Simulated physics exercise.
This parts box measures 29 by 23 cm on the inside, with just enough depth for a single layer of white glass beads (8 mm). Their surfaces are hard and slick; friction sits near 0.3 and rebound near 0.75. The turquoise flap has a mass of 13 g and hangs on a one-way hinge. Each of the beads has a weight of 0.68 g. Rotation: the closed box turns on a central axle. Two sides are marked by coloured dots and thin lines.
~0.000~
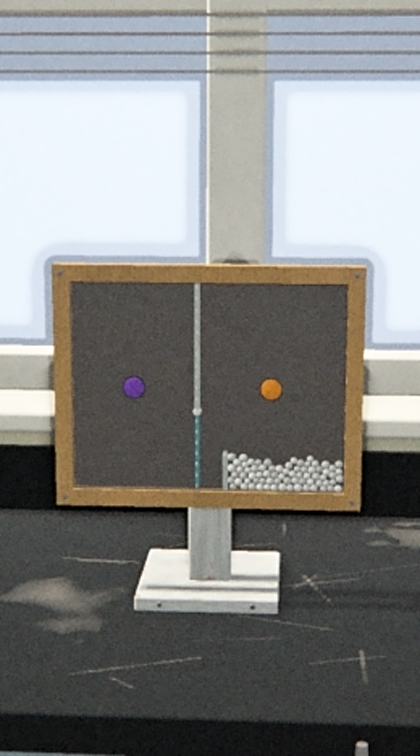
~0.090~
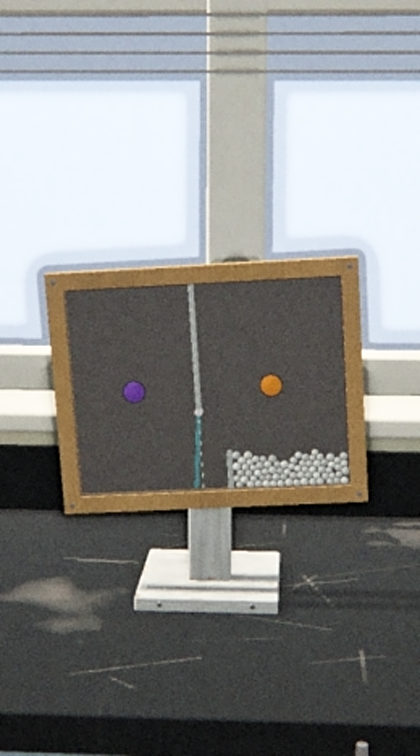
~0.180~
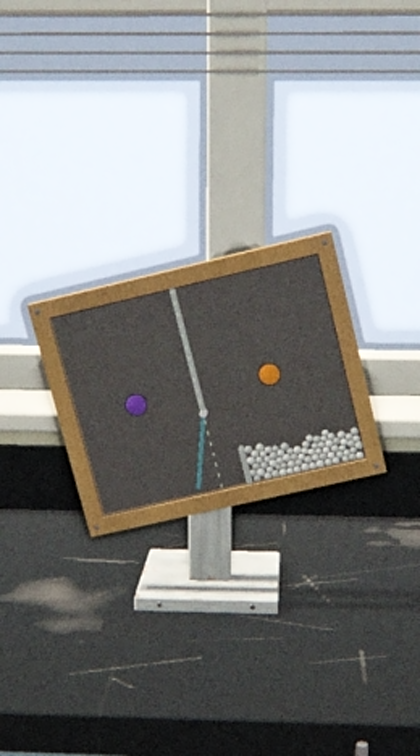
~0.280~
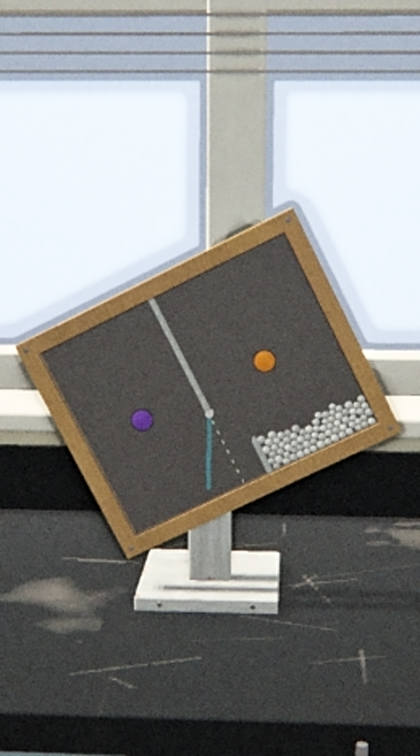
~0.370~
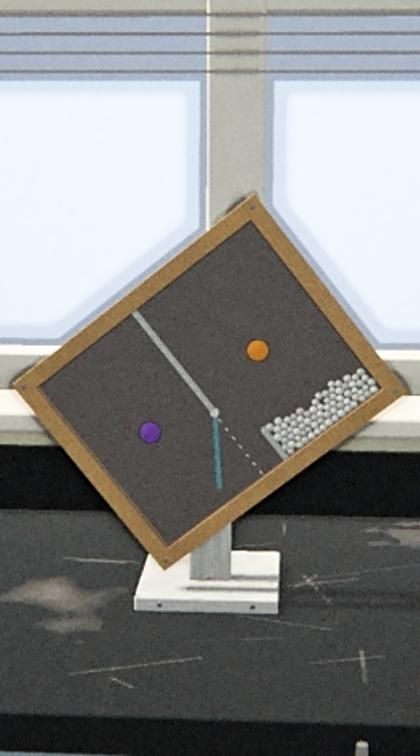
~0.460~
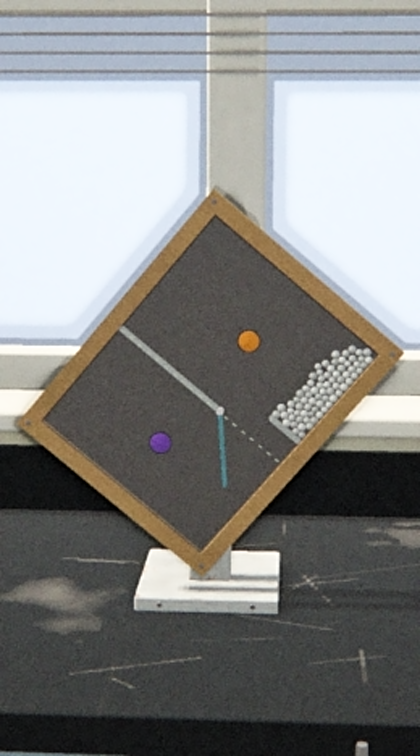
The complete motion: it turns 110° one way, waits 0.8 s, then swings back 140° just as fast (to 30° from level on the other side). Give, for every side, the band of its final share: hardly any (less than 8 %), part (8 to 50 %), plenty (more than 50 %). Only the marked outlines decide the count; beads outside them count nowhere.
Final shares: Orange part; purple plenty.
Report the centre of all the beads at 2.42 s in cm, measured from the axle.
Offset approx. 3 cm left, 8 cm below.
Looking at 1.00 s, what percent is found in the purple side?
The share there is around 40 %.
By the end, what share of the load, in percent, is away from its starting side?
About 80 %.
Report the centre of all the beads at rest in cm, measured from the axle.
Offset approx. 11 cm left, 5 cm below.
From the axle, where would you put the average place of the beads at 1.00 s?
Position estimate: Right 3 cm, below 3 cm.
After 1.00 s, it stands 110° anticlockwise; the beads' middle is 3 cm right of and 3 cm below the centre; orange 60 %, purple 40 %; turquoise flap open 81°.
After 2.42 s, it stands 40° anticlockwise; the beads' middle is 3 cm left of and 8 cm below the centre; orange 40 %, purple 60 %; turquoise flap open 32°.
After 3.03 s, it stands 30° clockwise; the beads' middle is 11 cm left of and 5 cm below the centre; orange 10 %, purple 90 %; turquoise flap open 31°.
Settled by 3.8 s, it stands 30° clockwise; orange 20 %, purple 80 %; turquoise flap open 28°.
